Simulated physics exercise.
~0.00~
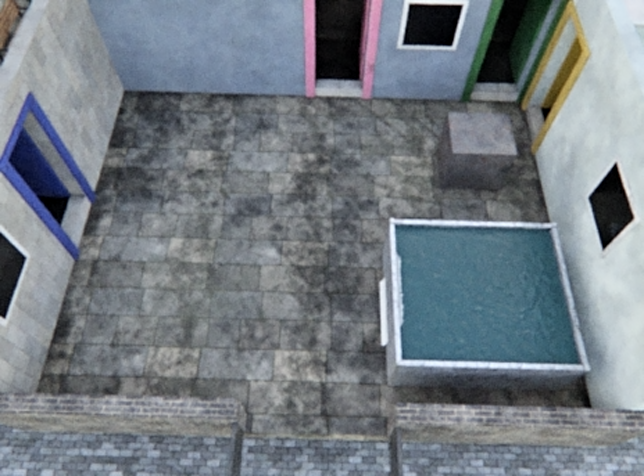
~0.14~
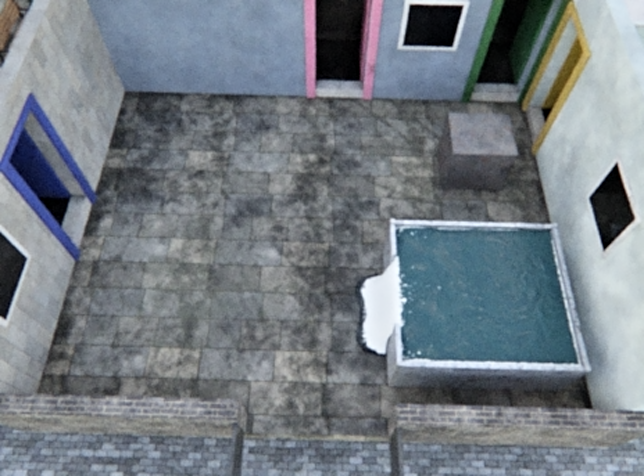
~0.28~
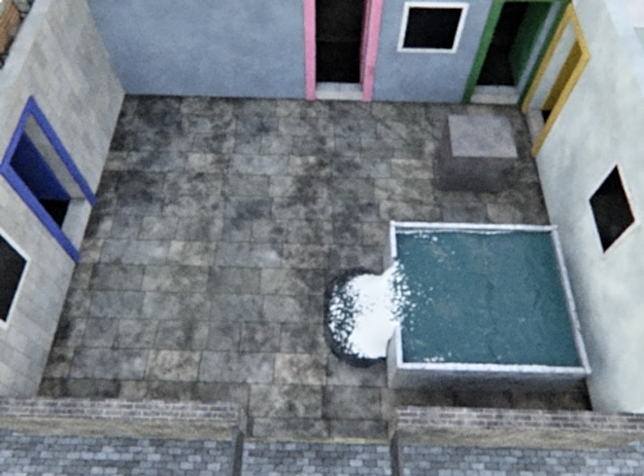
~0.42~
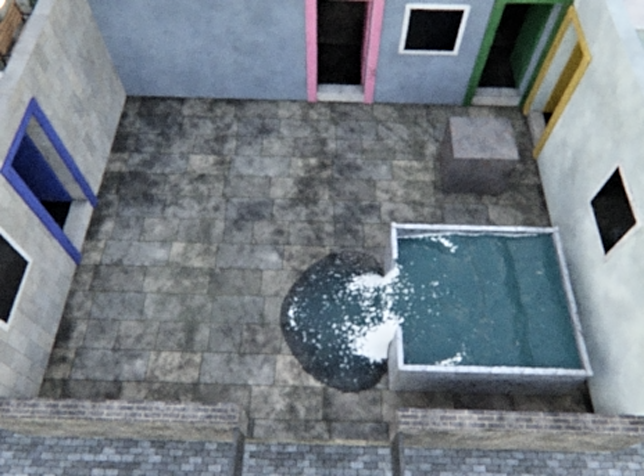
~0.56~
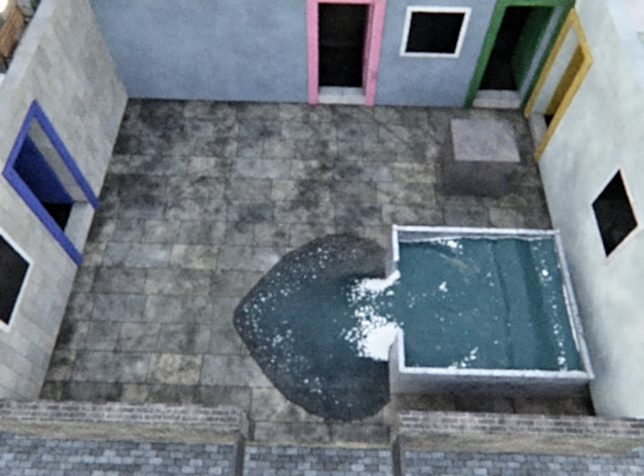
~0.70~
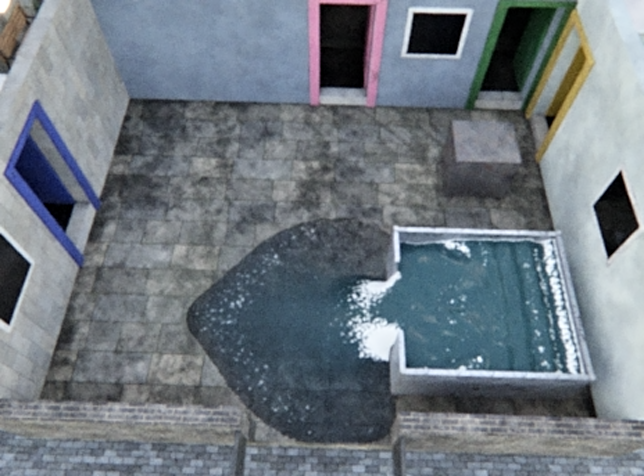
Water pours from a gap in the tank's left side and spreads left across the yard.
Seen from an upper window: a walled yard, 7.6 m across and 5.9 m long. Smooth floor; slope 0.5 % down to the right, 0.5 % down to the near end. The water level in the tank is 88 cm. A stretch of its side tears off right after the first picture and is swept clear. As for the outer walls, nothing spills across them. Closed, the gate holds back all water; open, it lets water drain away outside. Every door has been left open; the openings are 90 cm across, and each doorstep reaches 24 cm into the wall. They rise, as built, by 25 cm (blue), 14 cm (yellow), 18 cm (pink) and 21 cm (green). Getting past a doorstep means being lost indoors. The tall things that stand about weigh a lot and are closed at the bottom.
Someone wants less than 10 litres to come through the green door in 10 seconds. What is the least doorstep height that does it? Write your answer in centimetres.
It needs to be around 11 cm high.
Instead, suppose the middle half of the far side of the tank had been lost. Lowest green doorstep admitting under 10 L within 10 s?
That way, roughly 26 cm.
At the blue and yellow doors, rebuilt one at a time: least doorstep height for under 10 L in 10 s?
Roughly 21 cm for the blue door and roughly 15 cm for the yellow door.
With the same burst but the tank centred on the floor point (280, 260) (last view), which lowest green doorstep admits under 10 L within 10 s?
A height near 10.0 cm.
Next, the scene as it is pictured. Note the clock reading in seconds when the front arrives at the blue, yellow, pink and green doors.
For blue it's 1.4 s, for yellow 7.0 s, for pink 5.0 s, and for green 6.5 s.
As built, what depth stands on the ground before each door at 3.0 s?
Lab note, depth in cm: Blue 23; yellow 0; pink 0; green 0.
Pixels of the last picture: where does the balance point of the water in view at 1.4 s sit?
The balance point sits at roughly (400, 323).
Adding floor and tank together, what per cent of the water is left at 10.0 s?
Around 90 per cent of the water.
After 1.4 s water covers 40 % of the floor, deepest (49 cm) near (381, 324); it has not reached the green door.
After 3.0 s water covers 55 % of the floor, deepest (37 cm) near (93, 402); it has not reached the green door.
After 10.0 s water covers 90 % of the floor, deepest (16 cm) near (514, 255); 15 cm at the green door, 0 litres in over its 21 cm doorstep.
At the green door as built, the water arrived by 6.6 s and peaked near 15 cm at 9.2 s.
Run again over the same 10 s with other heights there, 17 litres in over 9.5 cm, 5 litres over 12.5 cm. The limit of 10 litres is kept from about 11 cm up.
